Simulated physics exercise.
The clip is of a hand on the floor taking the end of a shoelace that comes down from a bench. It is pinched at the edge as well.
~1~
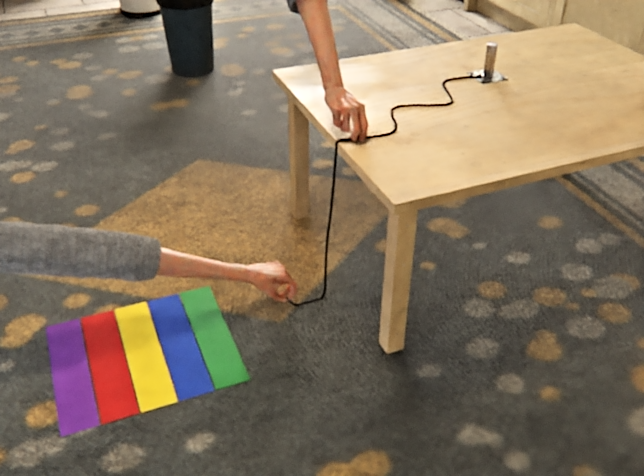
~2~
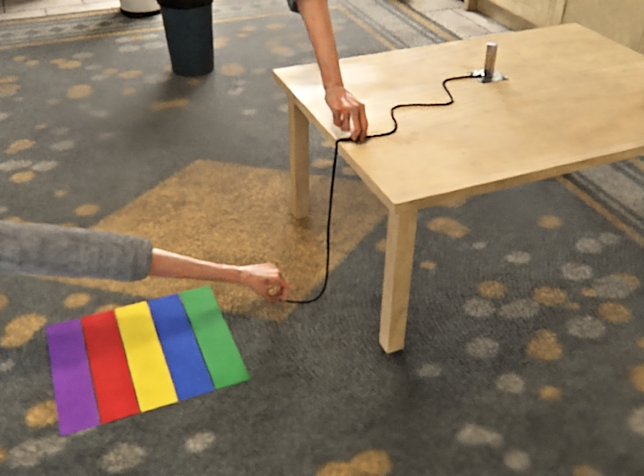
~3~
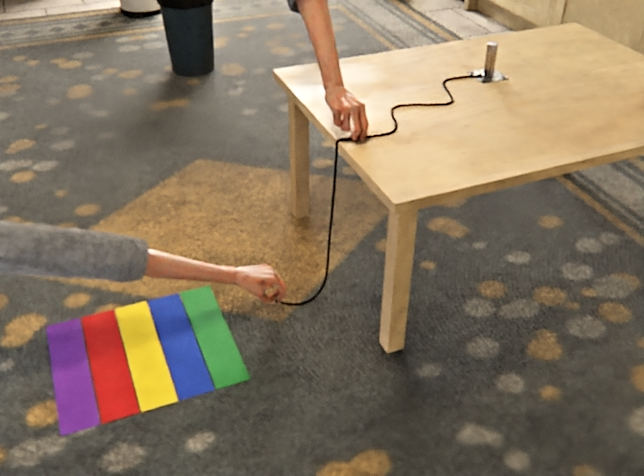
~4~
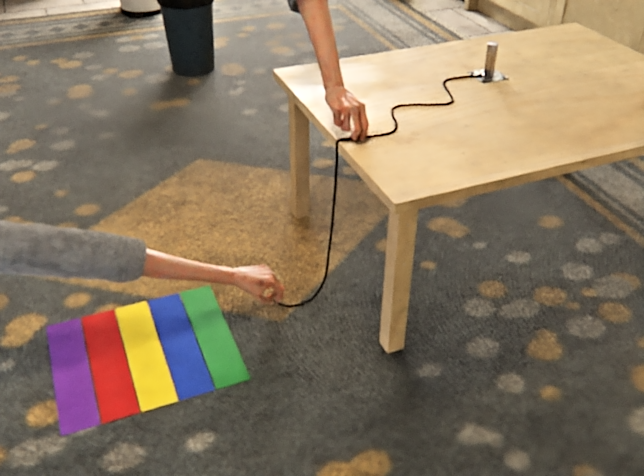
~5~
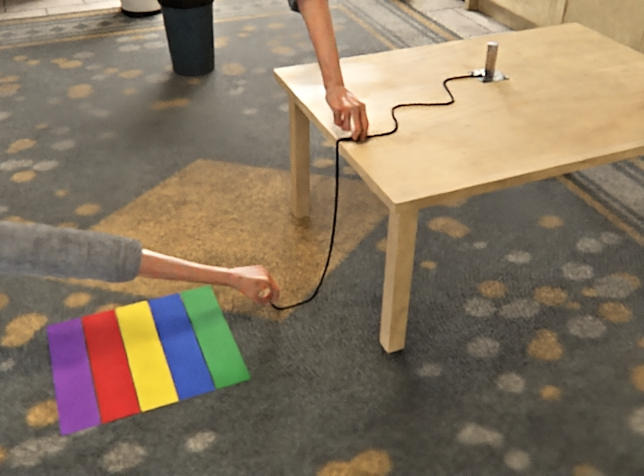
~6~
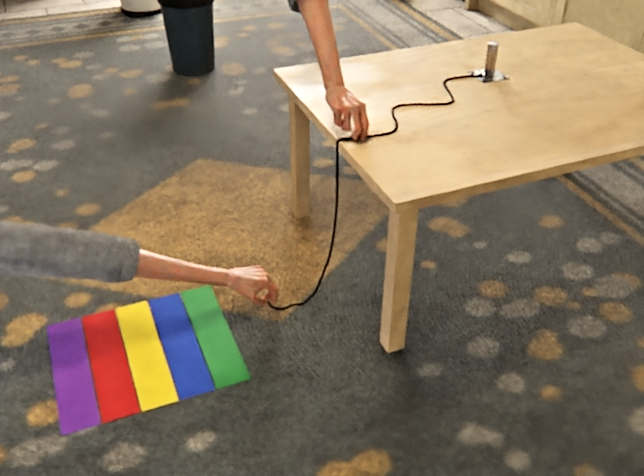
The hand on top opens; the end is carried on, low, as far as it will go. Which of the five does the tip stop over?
The end stops over the red strip.
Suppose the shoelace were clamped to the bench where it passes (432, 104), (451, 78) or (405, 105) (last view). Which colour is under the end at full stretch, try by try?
One after the other, yellow; red; yellow.
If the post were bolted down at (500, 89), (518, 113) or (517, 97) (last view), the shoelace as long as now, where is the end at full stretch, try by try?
Try by try, around (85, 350), (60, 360) and (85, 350).
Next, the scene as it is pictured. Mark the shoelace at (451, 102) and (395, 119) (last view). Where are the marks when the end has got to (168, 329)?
The first at (418, 101), the second at (353, 126).
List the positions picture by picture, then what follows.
The first frame shows end (287, 298); green (226, 366); blue (190, 376); yellow (154, 387); red (116, 398); purple (77, 409).
The second frame shows end (280, 299); shoelace through (450, 79) (433, 105) (396, 124) (337, 149) (329, 219) (325, 284).
The third frame shows end (276, 300).
The fourth frame shows end (274, 301); shoelace through (450, 79) (434, 105) (396, 124) (337, 148) (333, 219) (323, 284).
The fifth frame shows end (271, 302).
The sixth frame shows end (268, 302); shoelace through (451, 78) (434, 104) (397, 123) (337, 148) (336, 218) (319, 284).
A little later, end near (168, 329); over blue.
Next, end near (126, 340); over yellow.
When it is tight, end near (102, 347); over red. It gets as far as the red strip.
